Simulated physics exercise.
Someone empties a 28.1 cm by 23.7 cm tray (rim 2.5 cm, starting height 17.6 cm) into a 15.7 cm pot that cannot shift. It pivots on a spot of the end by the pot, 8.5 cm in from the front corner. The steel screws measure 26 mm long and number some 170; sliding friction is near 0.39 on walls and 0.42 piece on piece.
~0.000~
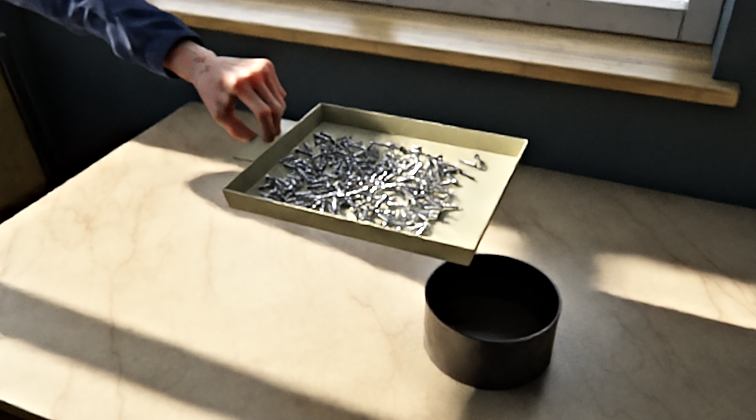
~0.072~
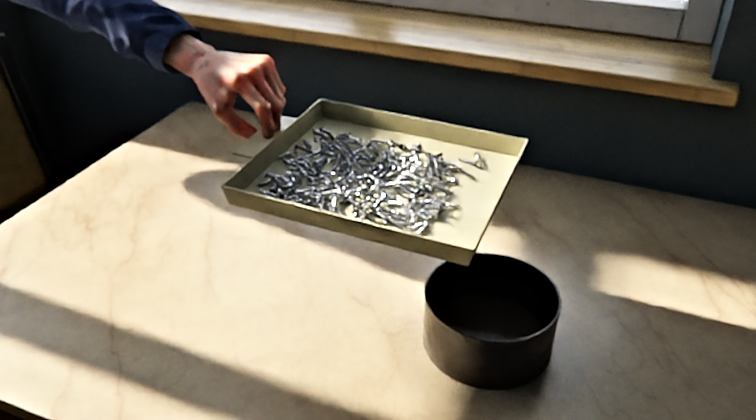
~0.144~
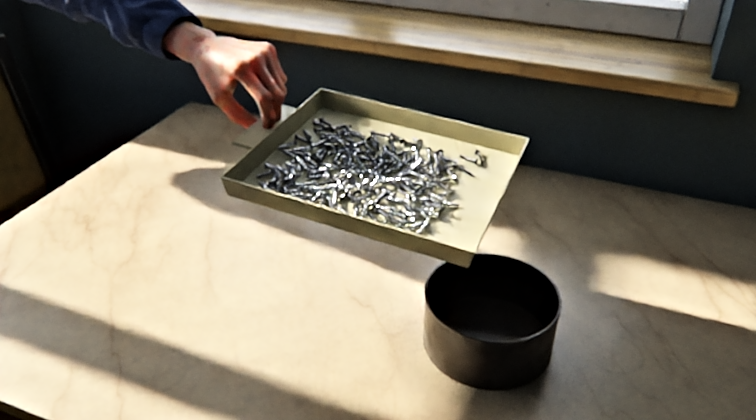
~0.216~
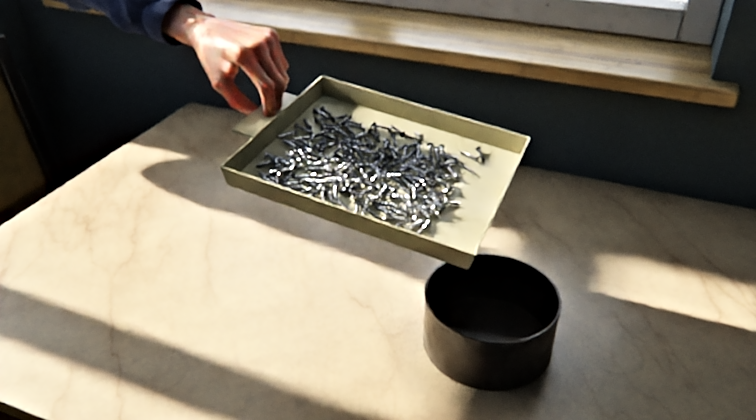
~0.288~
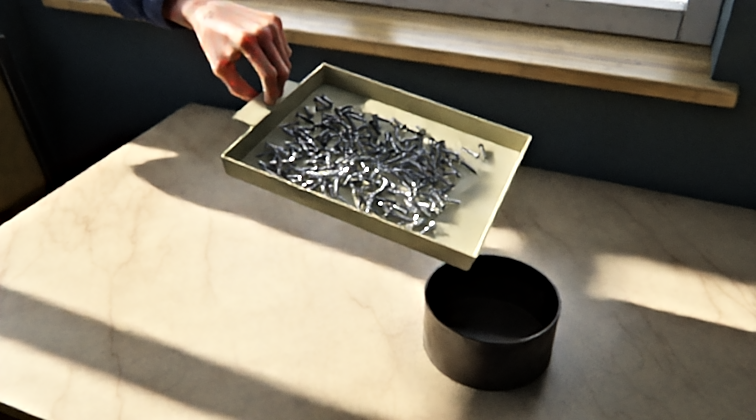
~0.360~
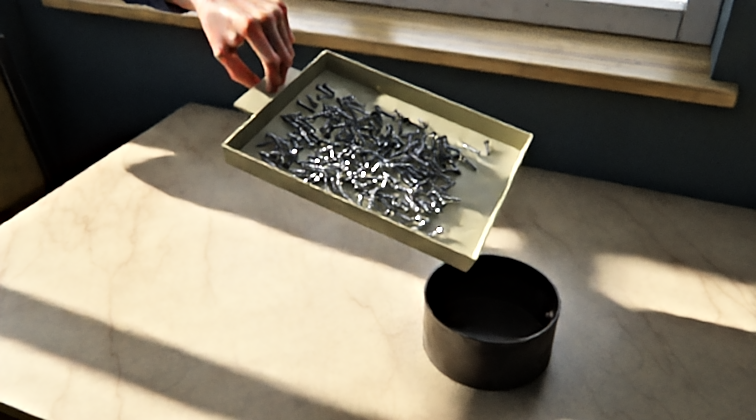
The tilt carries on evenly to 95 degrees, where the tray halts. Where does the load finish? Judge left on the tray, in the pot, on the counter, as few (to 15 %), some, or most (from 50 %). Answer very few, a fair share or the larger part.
Tray: Very few, pot: The larger part, counter: A fair share.
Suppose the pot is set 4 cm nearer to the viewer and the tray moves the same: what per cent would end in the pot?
Then about 85 per cent.
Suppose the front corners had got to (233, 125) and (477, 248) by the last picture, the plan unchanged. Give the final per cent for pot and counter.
Pot 65, counter 35.
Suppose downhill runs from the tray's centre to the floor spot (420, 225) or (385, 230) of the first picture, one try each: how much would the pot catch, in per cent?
About 40 and 30 per cent.
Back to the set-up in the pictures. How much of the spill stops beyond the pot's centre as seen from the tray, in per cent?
About 80 per cent.
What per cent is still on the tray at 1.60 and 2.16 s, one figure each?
About 95, 15.
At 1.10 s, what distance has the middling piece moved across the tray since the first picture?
About 13 cm.
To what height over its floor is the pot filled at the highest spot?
Roughly 2.0 cm.
After 1.10 s, tilt 52 degrees; the tray holds 100 %, the pot 0 %.
Then, at 1.60 s, tilt 77 degrees; the tray holds 95 %, the pot 5 %.
Then, at 2.16 s, tilt 95 degrees; the tray holds 15 %, the pot 45 %.
At rest (3.3 s), tray 0 %, pot 60 %, counter 35 %.
